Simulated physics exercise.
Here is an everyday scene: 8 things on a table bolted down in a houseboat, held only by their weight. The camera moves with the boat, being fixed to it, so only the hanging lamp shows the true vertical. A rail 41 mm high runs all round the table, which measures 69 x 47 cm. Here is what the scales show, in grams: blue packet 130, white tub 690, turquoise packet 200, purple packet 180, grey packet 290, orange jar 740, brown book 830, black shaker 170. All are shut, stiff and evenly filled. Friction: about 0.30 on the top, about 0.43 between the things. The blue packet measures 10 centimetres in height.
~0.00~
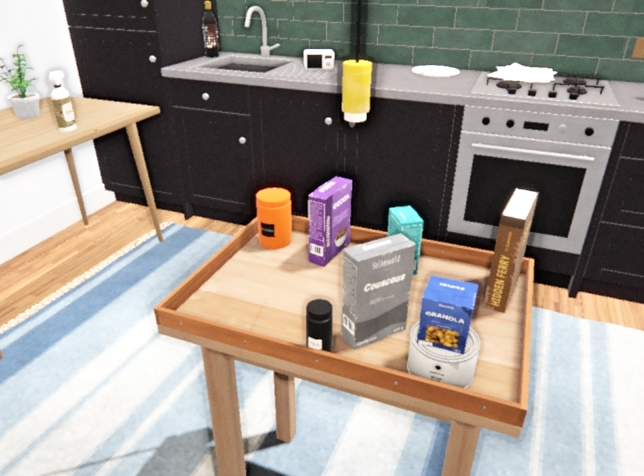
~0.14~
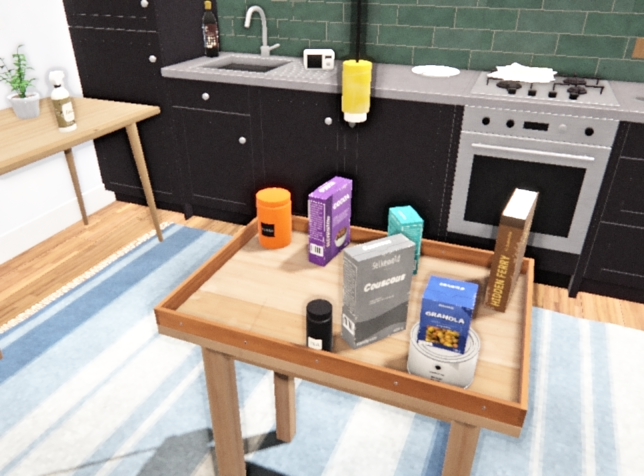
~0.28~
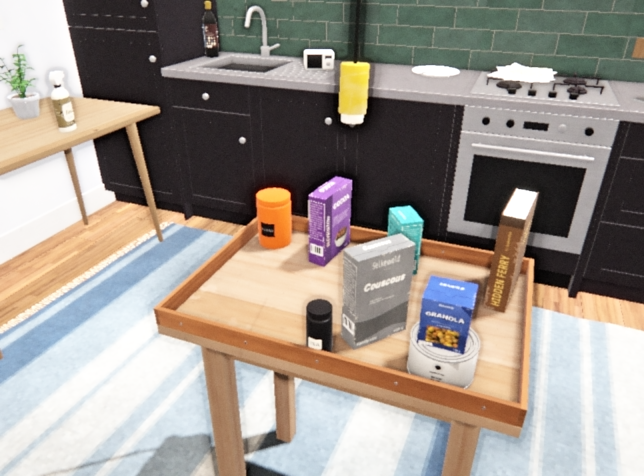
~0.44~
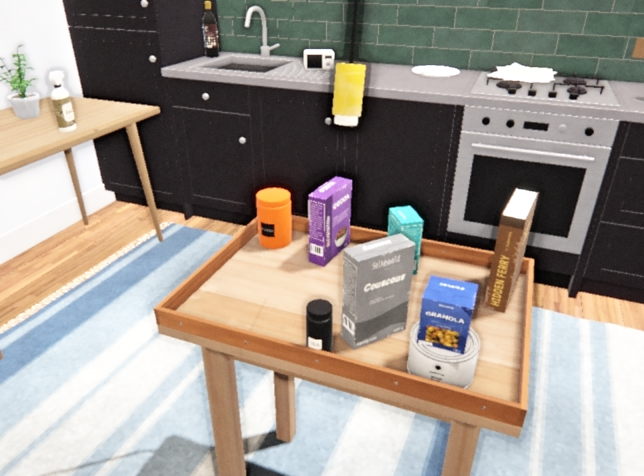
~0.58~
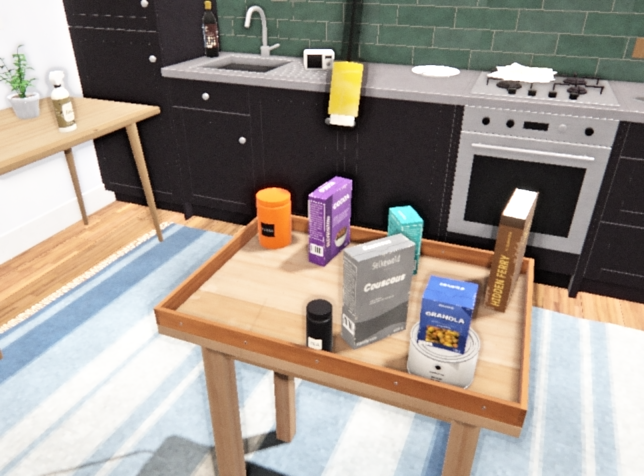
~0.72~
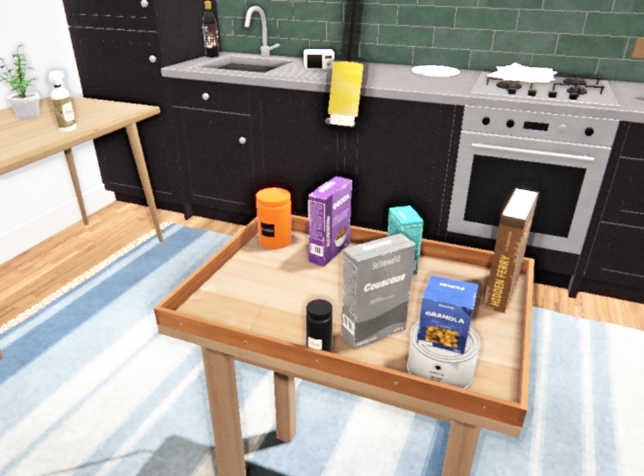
At first, a yellow hanging object is still beyond a rimmed wooden table holding boxes, an orange jar, a black shaker and a blue packet above a white tub. Then it shifts slightly left and changes its angle before staying still again, while everything on the table keeps its place throughout.
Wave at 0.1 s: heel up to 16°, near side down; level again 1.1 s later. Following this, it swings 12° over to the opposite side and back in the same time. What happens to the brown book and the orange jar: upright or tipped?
The brown book keeps its balance; the orange jar keeps its balance.
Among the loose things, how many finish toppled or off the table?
That gives 0.
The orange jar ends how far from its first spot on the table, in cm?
It ends up around 0 cm from its start.
By 1.42 s, floor tilted 4°, far side down.
By 2.12 s, floor tilted 3°, far side down.
When it is over (2.8 s), all 8 within 5 cm of the start. In the last view, brown book near (511, 250), orange jar near (274, 219).
